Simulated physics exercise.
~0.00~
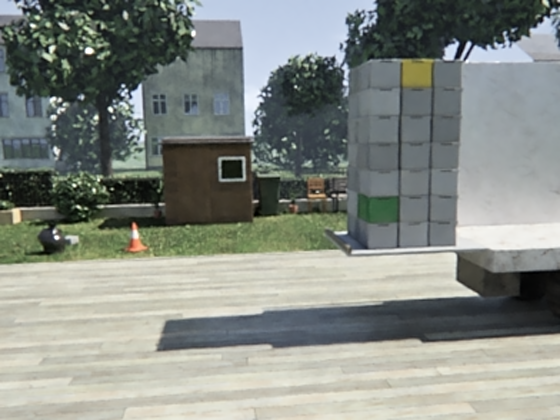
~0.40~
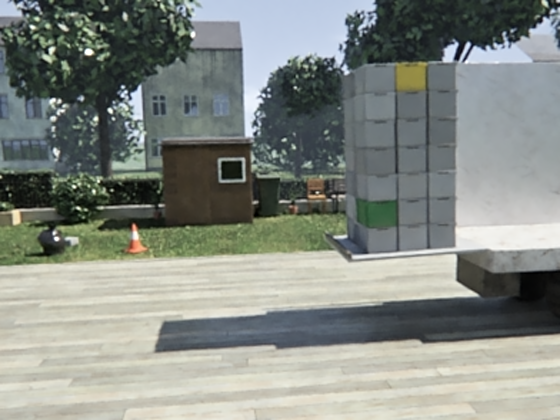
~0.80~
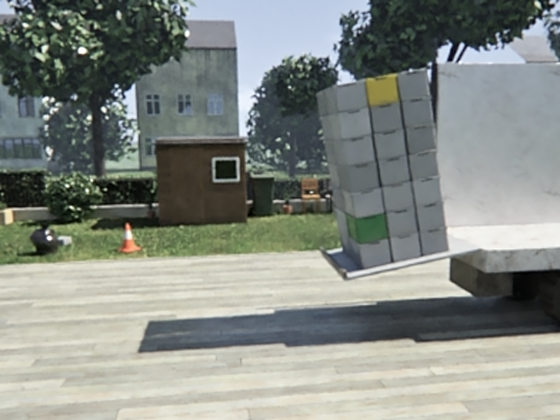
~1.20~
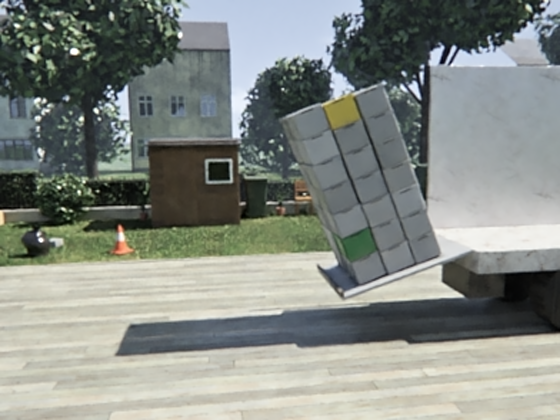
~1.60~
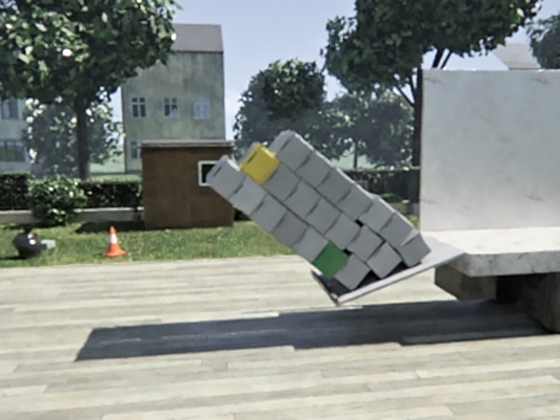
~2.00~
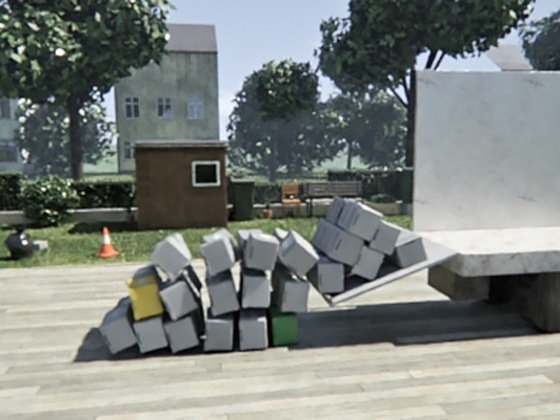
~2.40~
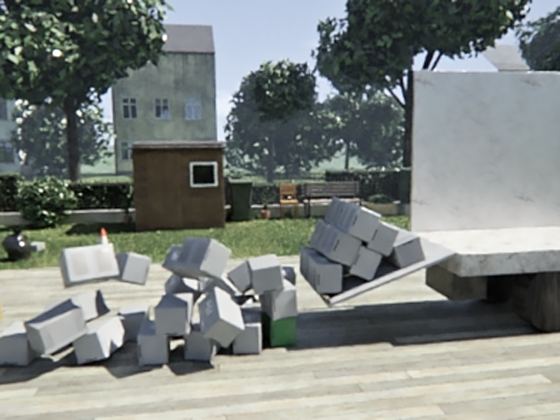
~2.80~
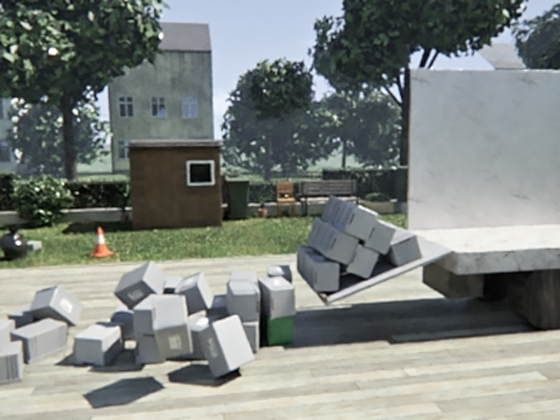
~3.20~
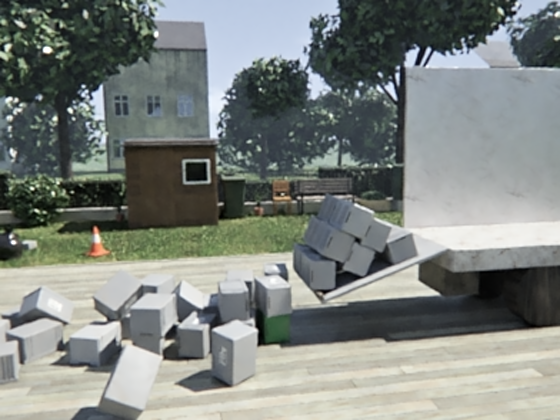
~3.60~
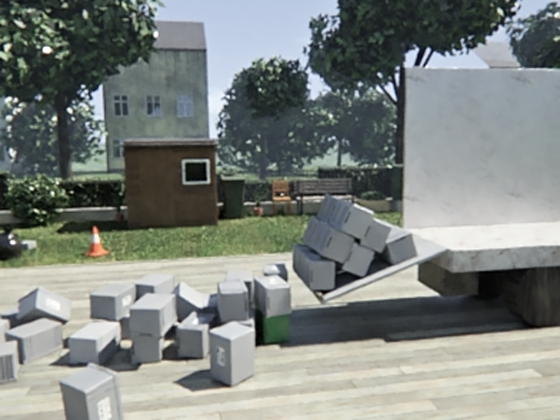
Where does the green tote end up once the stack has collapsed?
It drops off the tail lift and comes to rest on the planks, just left of the platform's lowered edge.
